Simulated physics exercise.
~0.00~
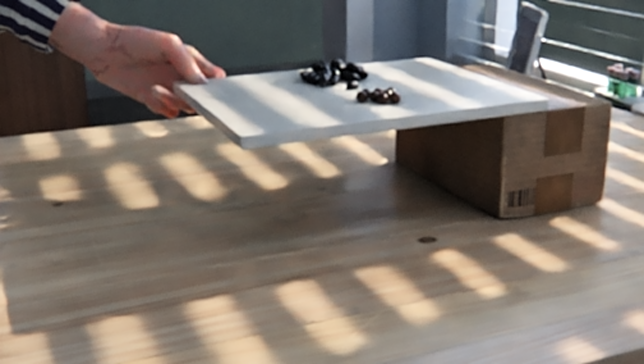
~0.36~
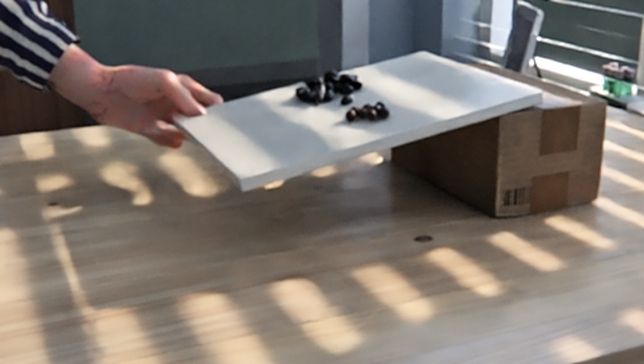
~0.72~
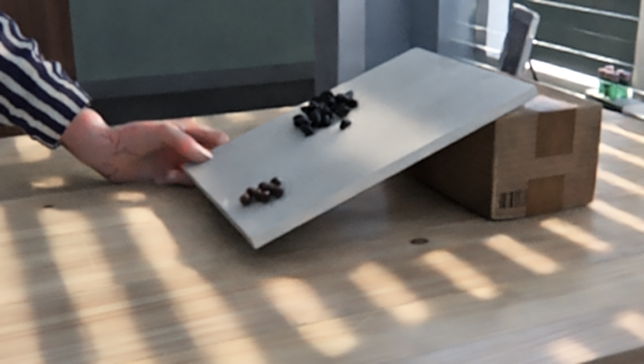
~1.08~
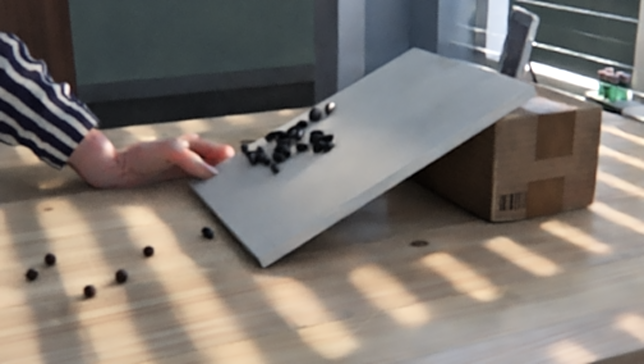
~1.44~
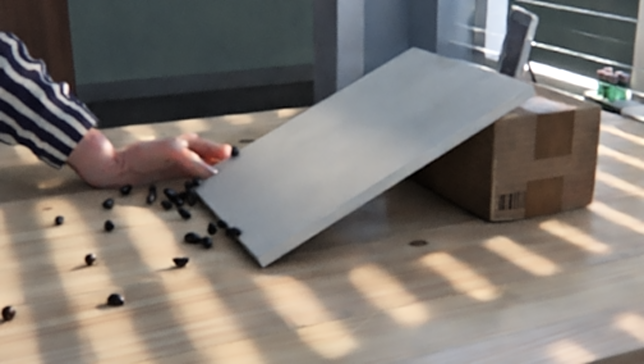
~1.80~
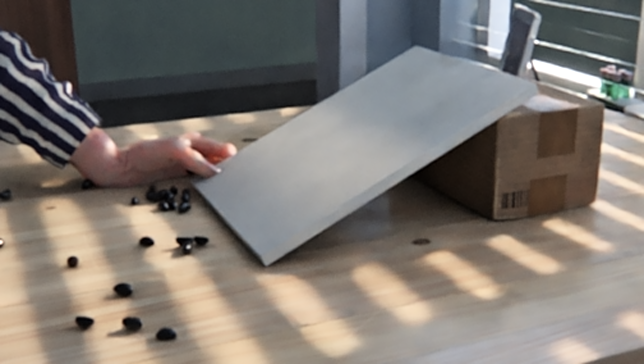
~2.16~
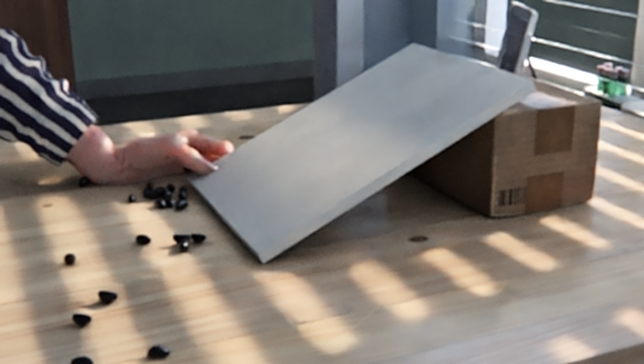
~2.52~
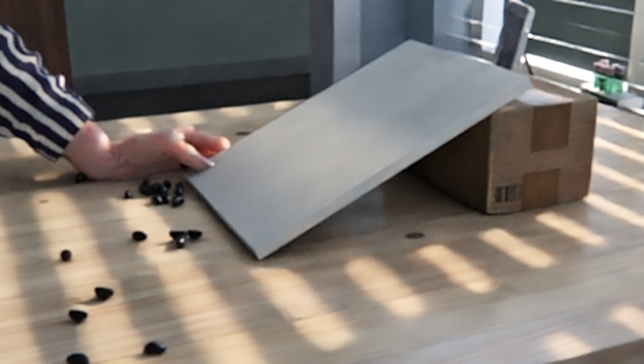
A hand lowering one end of a white board propped on a cardboard box, sending two dark clusters sliding and scattering across the table.
